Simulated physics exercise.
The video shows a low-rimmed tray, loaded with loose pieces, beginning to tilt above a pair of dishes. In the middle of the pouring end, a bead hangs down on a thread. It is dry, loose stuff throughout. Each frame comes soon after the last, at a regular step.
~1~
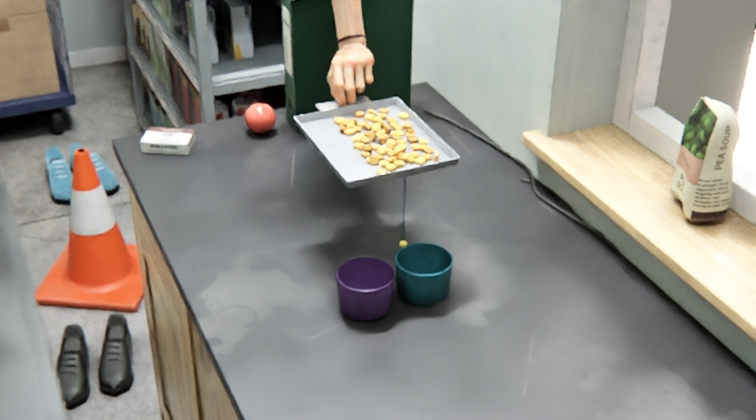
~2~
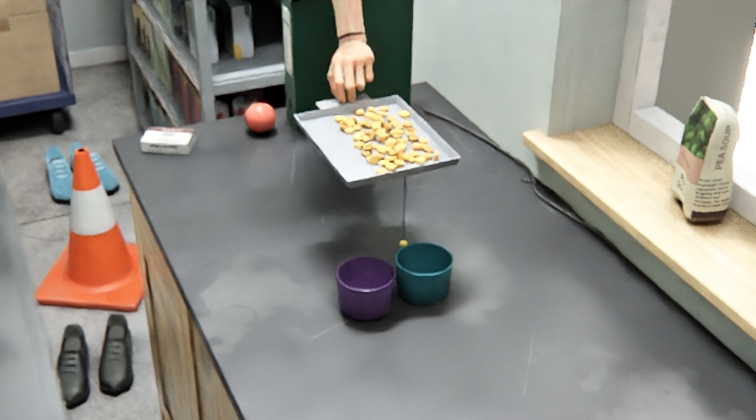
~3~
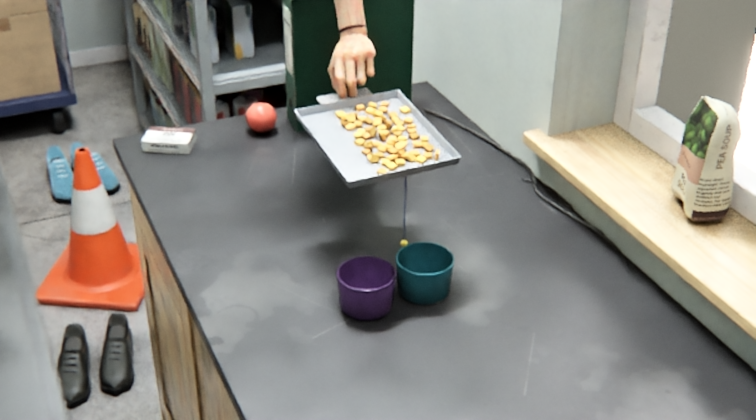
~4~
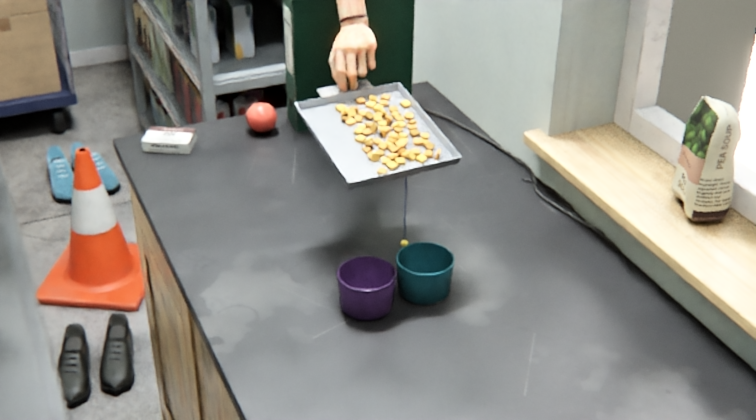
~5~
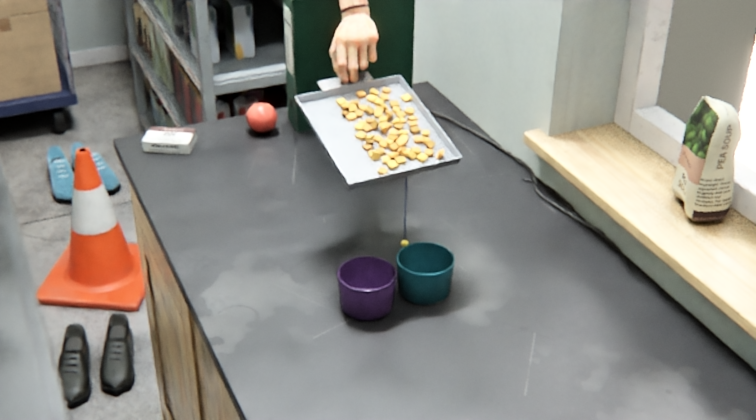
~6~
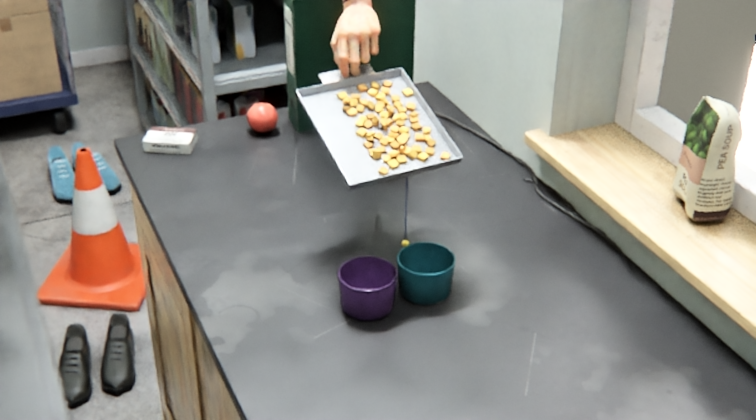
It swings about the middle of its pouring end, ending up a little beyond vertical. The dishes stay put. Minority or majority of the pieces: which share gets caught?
Majority.
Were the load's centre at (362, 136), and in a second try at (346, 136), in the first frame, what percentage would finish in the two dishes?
Around 80 then around 90 per cent.
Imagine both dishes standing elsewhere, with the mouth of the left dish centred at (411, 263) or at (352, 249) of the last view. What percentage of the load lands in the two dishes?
Respectively 40 % and 0 %.
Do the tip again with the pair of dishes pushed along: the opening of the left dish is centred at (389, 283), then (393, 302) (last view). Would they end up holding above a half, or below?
Well, a majority share the first time and a minority share the next.
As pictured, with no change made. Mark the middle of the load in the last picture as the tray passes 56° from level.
Its middle sits at about pixel (402, 152).
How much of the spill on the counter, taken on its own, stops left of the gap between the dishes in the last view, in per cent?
30 per cent or thereabouts.
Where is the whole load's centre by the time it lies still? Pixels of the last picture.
About (413, 297).
Soon after the last picture, tray tipped steeply; all on the tray.
A little later, tray tipped right over; most on the tray; a small part in the right dish; a small part outside both; a stray few in the air.
Later still, tray tipped past a quarter turn; about a third in the left dish; about a third in the right dish; about a third outside both.
At rest, tray tipped past a quarter turn; about a third in the left dish; about a third in the right dish; about a third outside both.
